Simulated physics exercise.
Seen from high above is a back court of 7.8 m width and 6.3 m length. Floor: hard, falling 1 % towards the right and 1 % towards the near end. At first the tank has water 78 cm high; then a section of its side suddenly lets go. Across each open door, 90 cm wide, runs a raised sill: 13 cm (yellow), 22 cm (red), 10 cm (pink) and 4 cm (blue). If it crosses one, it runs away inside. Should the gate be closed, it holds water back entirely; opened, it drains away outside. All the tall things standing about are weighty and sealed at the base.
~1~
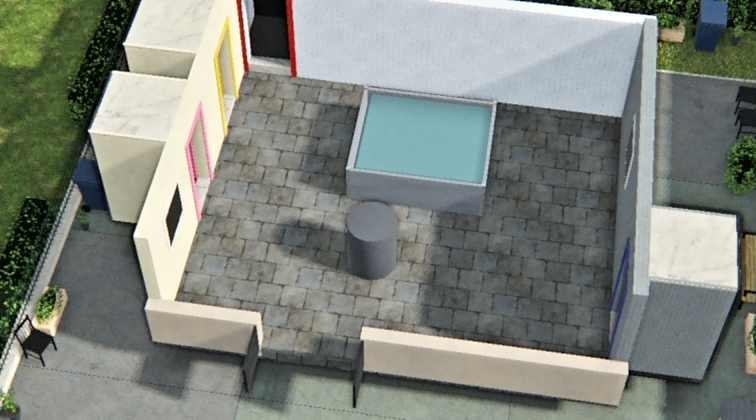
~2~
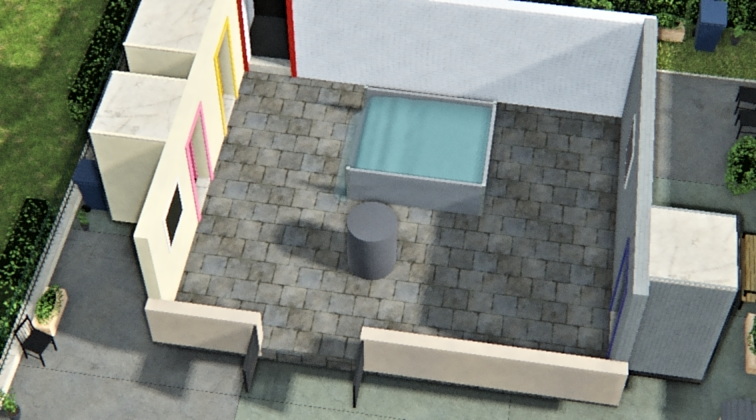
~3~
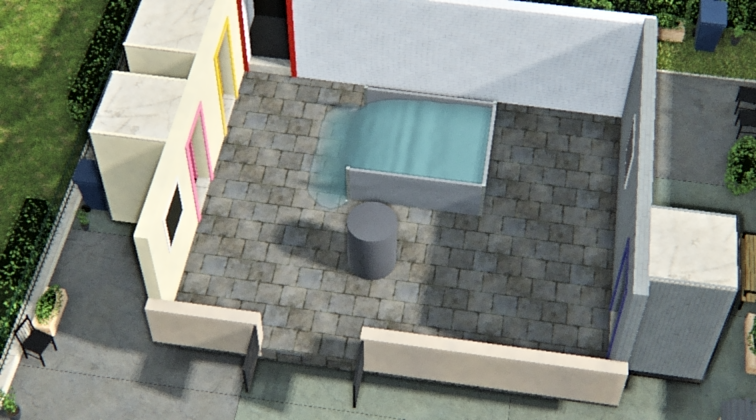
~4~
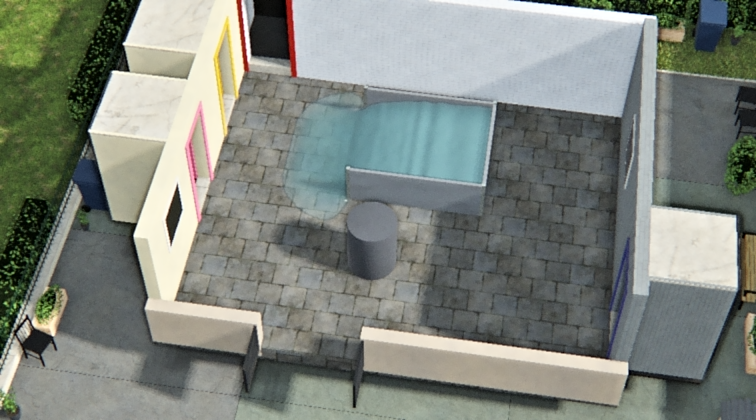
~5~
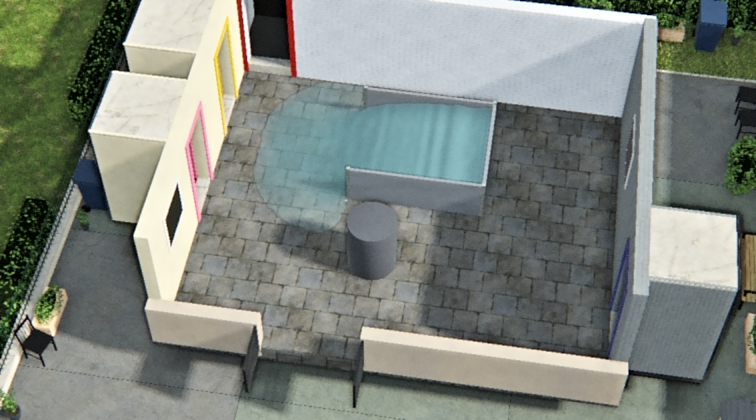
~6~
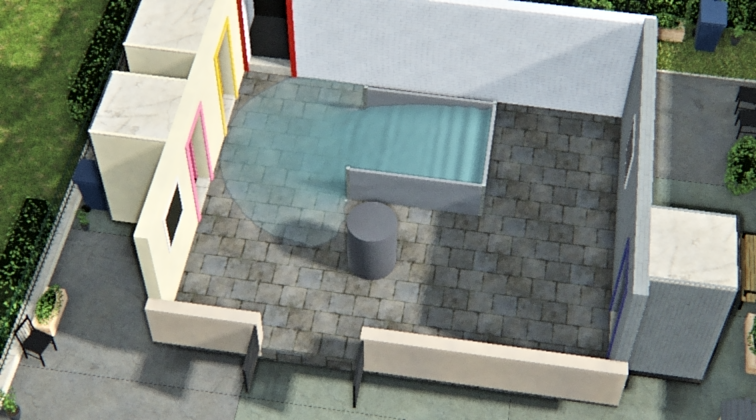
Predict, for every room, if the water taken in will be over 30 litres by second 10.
Yellow door: Past the limit. Red door: Past the limit. Pink door: Past the limit. Blue door: Past the limit.
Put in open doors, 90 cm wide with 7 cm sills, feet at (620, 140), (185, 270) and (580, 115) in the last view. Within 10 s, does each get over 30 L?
The first one exceeds it, the second one exceeds it, and the third one doesn't reach it.
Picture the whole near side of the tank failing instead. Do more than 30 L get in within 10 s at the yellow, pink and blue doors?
Then yellow does not exceed it, pink does not exceed it, blue exceeds it.
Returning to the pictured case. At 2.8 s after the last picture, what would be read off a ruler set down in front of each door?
Door by door, in cm: Yellow reads 28, red reads 25, pink reads 21, blue reads 0.
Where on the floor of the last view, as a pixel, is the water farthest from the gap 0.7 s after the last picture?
That would be close to (190, 250).
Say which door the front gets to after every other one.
Blue.
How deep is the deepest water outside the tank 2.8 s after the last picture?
Max depth: About 34 centimetres.
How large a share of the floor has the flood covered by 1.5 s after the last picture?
Covered: Roughly 30 per cent.
Then, 0.7 s after the last picture water covers 25 % of the floor and is deepest (44 cm) near (232, 142); yellow door 36 cm at the sill, 84 L in, red door 21 cm at the sill, 0 L in, pink door 26 cm at the sill, 21 L in, blue door not reached.
Then, 1.5 s after the last picture water covers 30 % of the floor and is deepest (43 cm) near (238, 122); yellow door 41 cm at the sill, 238 L in, red door 33 cm at the sill, 18 L in, pink door 29 cm at the sill, 96 L in, blue door not reached.
Then, 2.8 s after the last picture water covers 40 % of the floor and is deepest (34 cm) near (168, 322); yellow door 28 cm at the sill, 431 L in, red door 25 cm at the sill, 73 L in, pink door 21 cm at the sill, 196 L in, blue door not reached.
Then, 5.3 s after the last picture water covers 75 % of the floor and is deepest (21 cm) near (168, 322); yellow door 10 cm at the sill, 483 L in, red door 9 cm at the sill, 78 L in, pink door 10 cm at the sill, 234 L in, blue door not reached.
Then, 9.3 s after the last picture water covers 85 % of the floor and is deepest (14 cm) near (581, 381); yellow door 3 cm at the sill, 483 L in, red door 2 cm at the sill, 78 L in, pink door 6 cm at the sill, 234 L in, blue door 12 cm at the sill, 121 L in.
